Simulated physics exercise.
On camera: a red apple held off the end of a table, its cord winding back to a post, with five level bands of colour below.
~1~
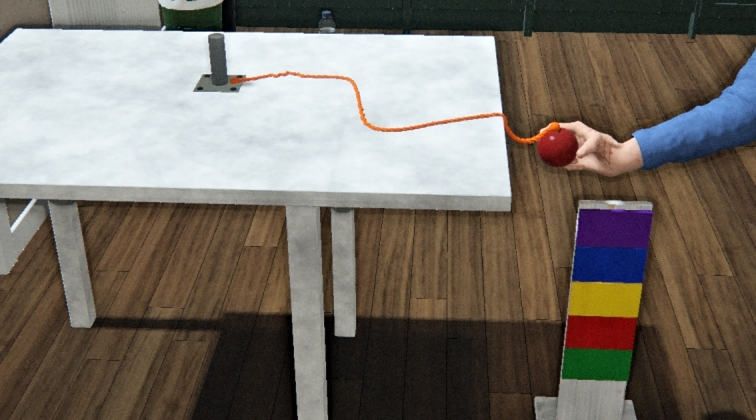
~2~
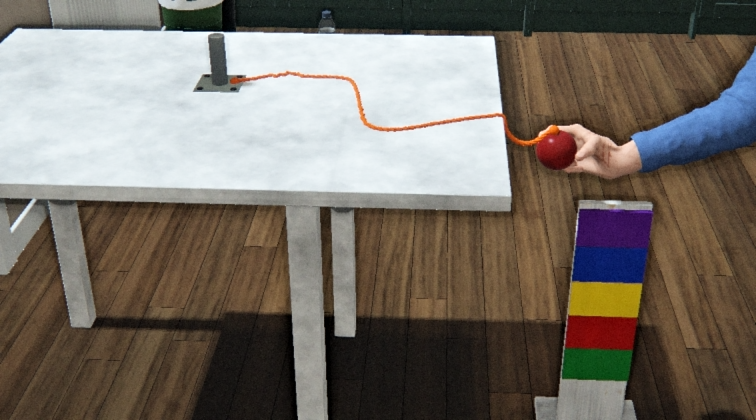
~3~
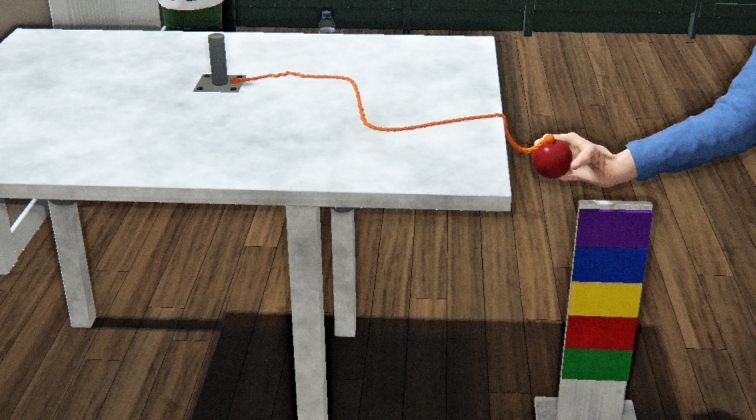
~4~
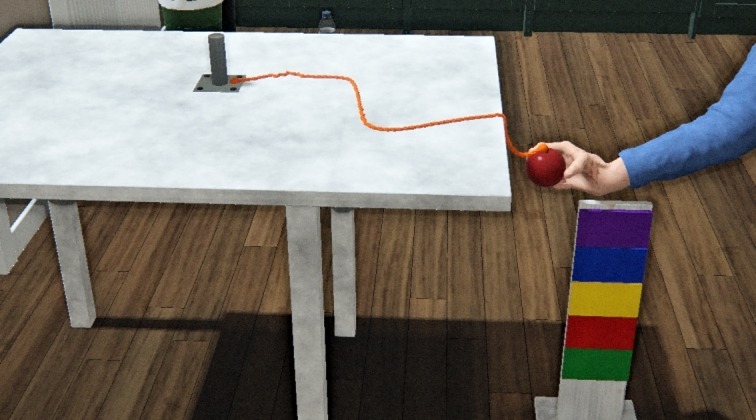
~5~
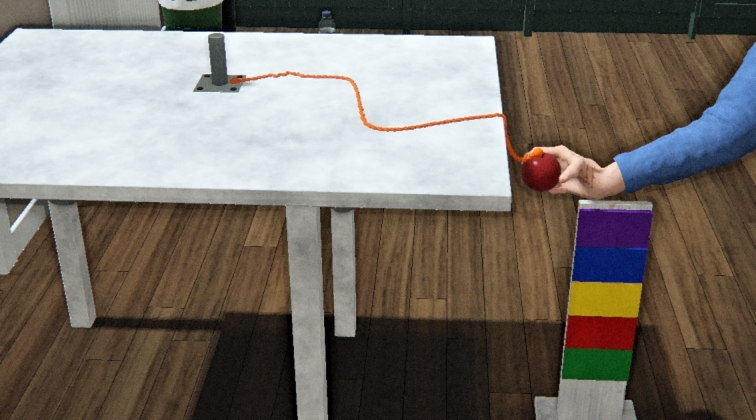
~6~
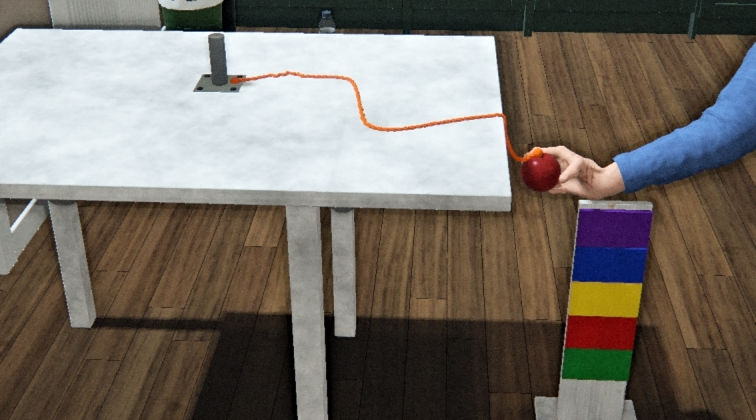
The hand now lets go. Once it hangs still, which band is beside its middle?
At yellow.
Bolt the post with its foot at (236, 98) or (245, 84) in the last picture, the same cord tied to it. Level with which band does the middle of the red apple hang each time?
Try by try: Red; red.
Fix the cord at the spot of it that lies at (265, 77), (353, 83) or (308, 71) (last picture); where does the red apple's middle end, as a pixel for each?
Near (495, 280), (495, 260) and (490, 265).
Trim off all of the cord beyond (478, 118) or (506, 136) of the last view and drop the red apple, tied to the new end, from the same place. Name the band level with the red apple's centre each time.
It would be purple; blue.
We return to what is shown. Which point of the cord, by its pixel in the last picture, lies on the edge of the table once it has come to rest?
Near (381, 129).
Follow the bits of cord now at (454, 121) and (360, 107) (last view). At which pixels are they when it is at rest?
Near (498, 164) and (441, 93).
Early on, apple near (498, 268); level with blue.
Midway, apple near (485, 276); level with yellow.
Finally, apple near (492, 282); level with yellow. Its centre hangs level with the yellow band.
